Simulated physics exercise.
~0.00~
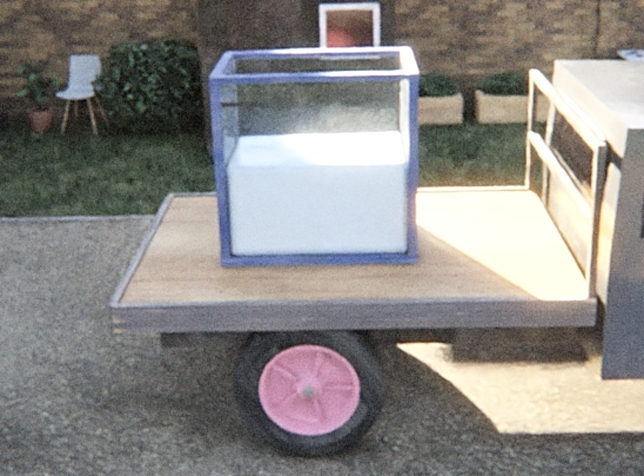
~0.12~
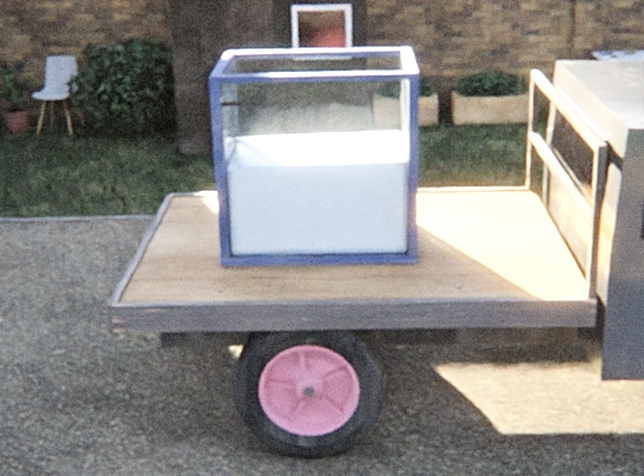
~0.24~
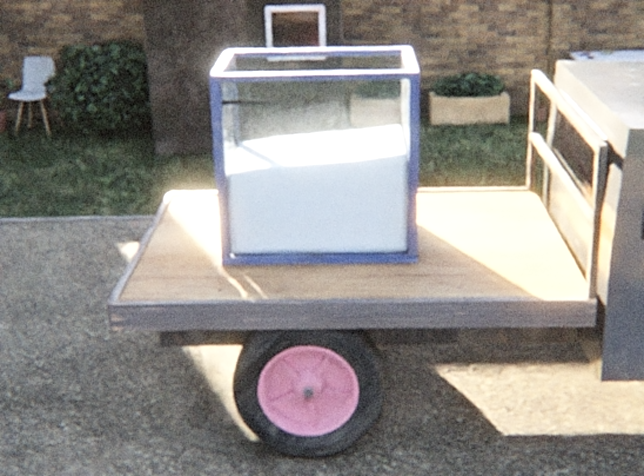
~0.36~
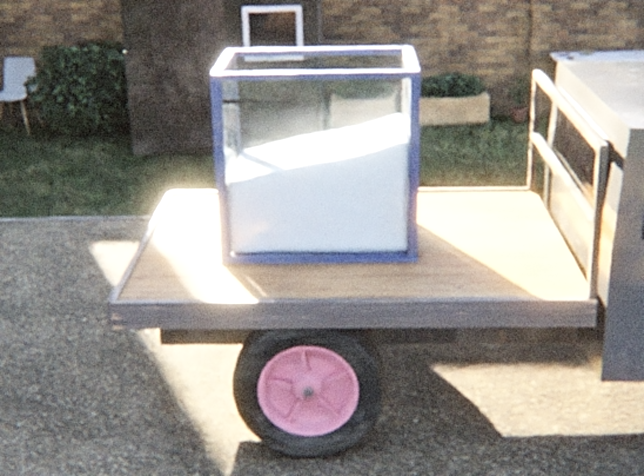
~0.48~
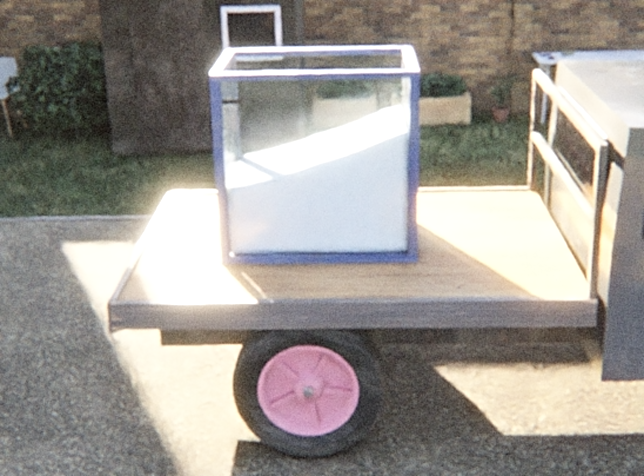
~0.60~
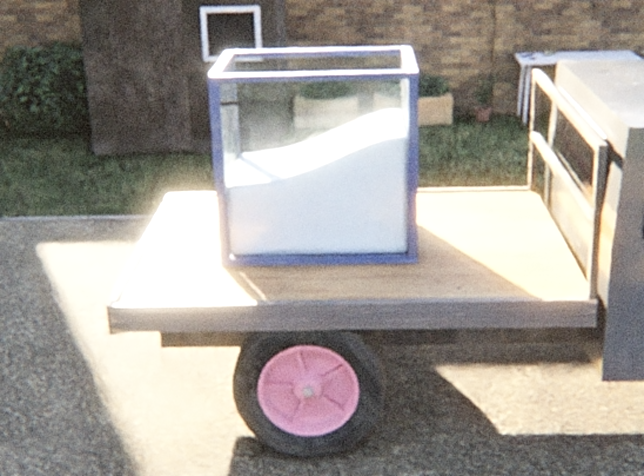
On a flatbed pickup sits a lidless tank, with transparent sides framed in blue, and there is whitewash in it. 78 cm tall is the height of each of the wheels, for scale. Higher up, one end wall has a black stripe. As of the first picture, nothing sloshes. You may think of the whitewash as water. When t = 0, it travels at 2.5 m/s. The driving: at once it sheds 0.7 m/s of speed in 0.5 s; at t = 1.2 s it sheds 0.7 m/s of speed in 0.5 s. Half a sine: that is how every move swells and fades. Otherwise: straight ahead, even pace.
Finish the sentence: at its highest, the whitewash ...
At its highest it touches the mark.
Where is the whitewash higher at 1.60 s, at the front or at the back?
At the fore end.
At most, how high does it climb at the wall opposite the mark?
I'd put the peak close to 97 cm.
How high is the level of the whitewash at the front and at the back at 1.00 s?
Front level 40 cm, back level 62 cm.
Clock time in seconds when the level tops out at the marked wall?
About 3.7 seconds.
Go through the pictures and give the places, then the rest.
In the first frame, level at the front (393, 160); level at the back (241, 163); still flat; the front is on the right, levels are read along the near wall; the black line, on the back wall, is at (241, 104); a wheel hub at (309, 395).
In the second frame, level at the front (393, 159); level at the back (241, 162); still flat.
In the third frame, level at the front (393, 153); level at the back (242, 167); rising 5° towards the front.
In the fourth frame, level at the front (394, 139); level at the back (243, 178); rising 14° towards the front.
In the fifth frame, level at the front (393, 133); level at the back (242, 182); rising 18° towards the front.
In the sixth frame, level at the front (393, 136); level at the back (242, 182); rising 16° towards the front; a wheel hub at (308, 396).
After 1.00 s front 41 cm, middle 47 cm, back 62 cm above the floor; no loss so far.
After 1.60 s front 77 cm, middle 47 cm, back 34 cm above the floor; no loss so far.
After 2.20 s front 31 cm, middle 46 cm, back 75 cm above the floor; no loss so far.
After 4.68 s the waves are smaller; the highest at the back wall was 93 cm, at 3.65 s, against a line at 83 cm.
